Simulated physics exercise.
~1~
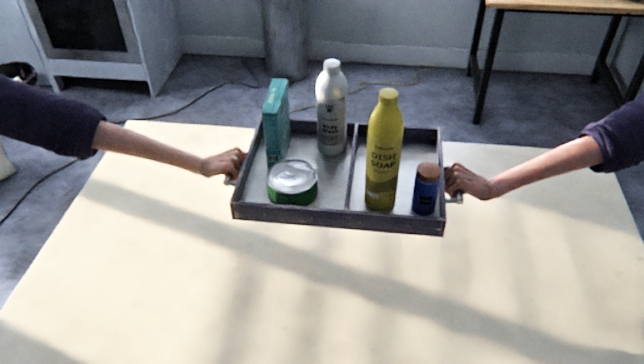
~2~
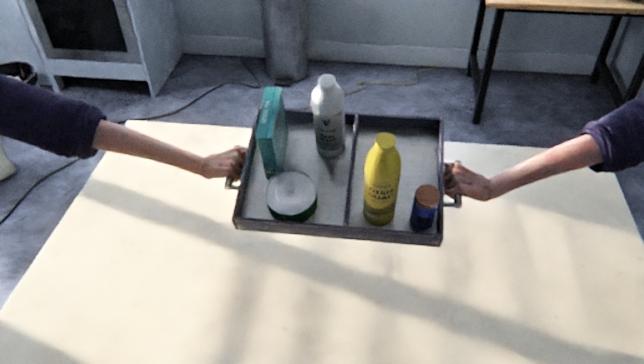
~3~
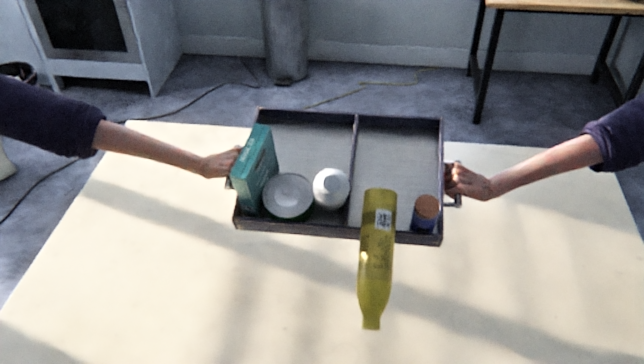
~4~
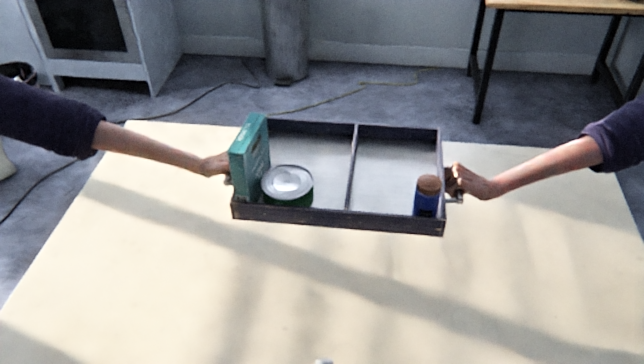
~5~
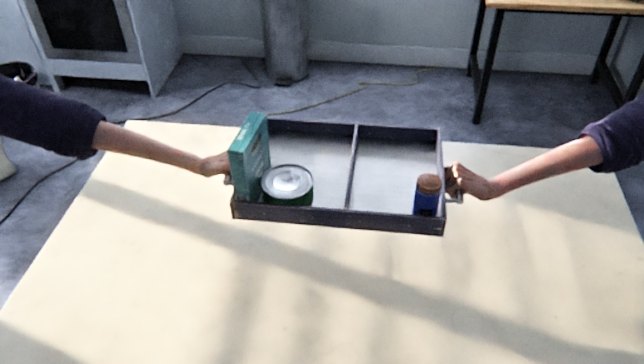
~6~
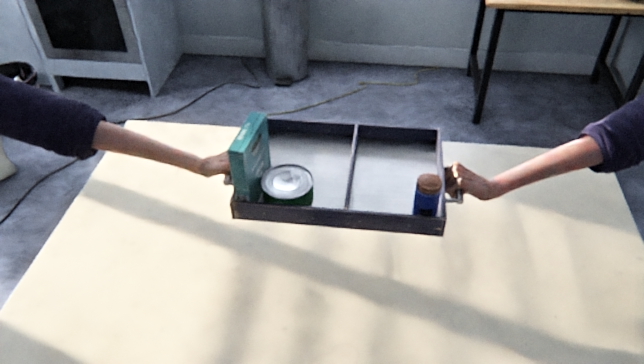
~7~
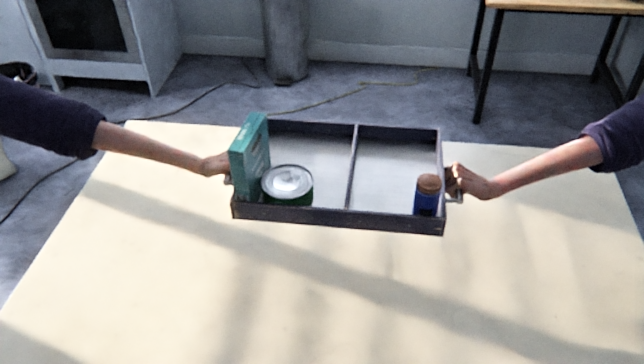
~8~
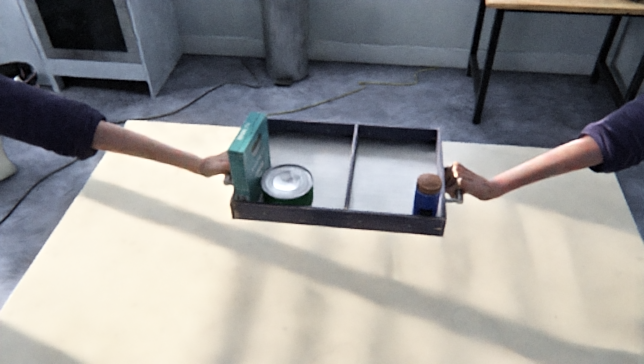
In the video, two hands tip a divided tray toward the viewer, and the yellow and white bottles slide forward and topple off the near edge. The tray levels again, still holding the turquoise packet, green tub and blue shaker, all upright.
